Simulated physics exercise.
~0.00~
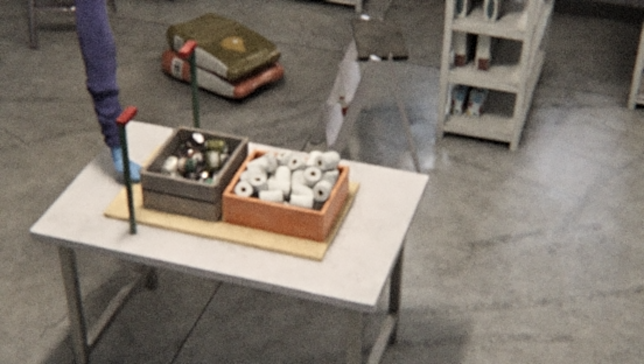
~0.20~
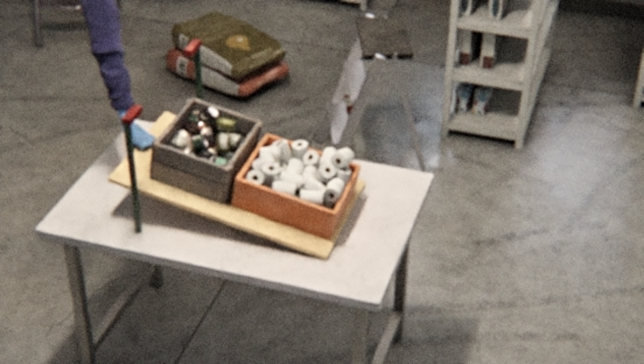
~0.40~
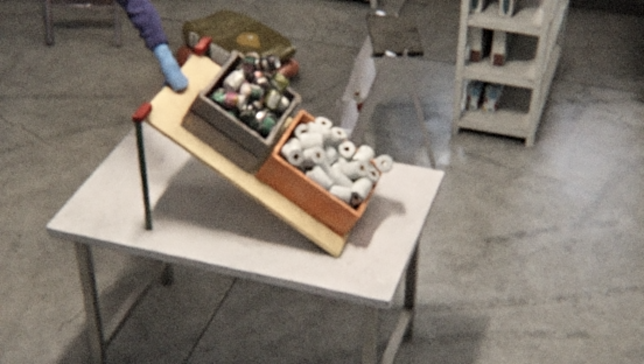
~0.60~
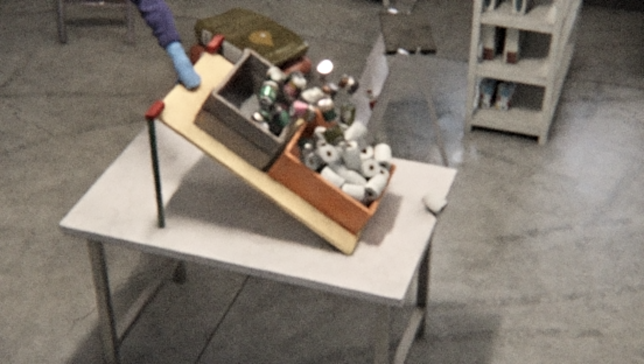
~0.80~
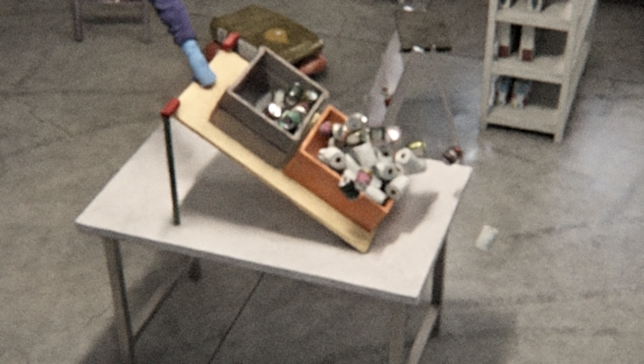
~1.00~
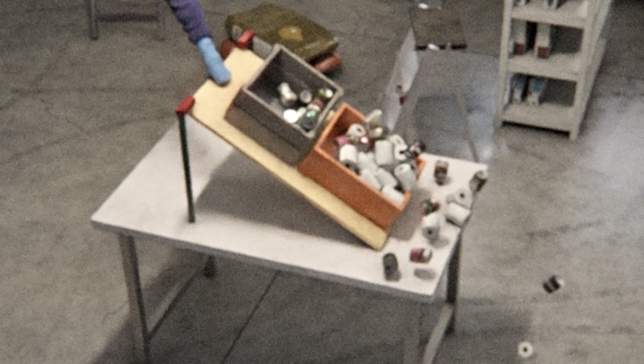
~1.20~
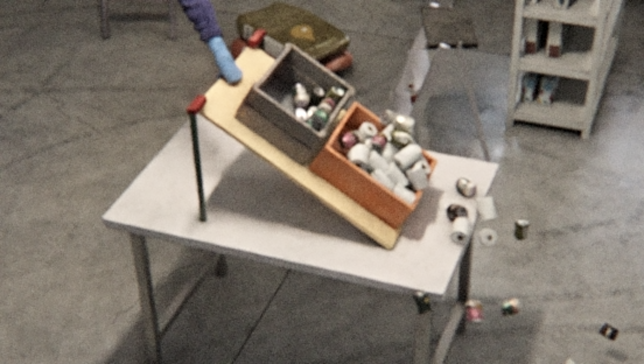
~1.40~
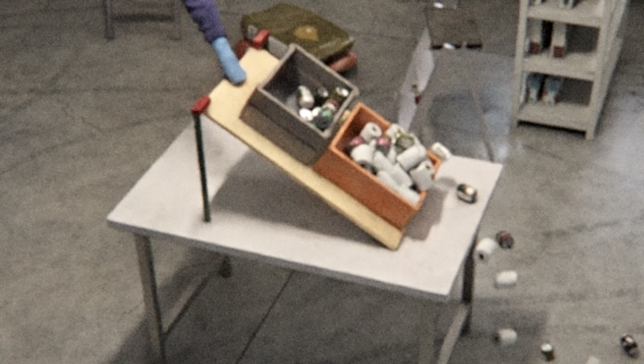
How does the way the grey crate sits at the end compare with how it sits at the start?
At the start the grey crate sits level on the flat board, low over the table. By the end it is raised well above the tabletop on the lifted board and tilted down towards the right.
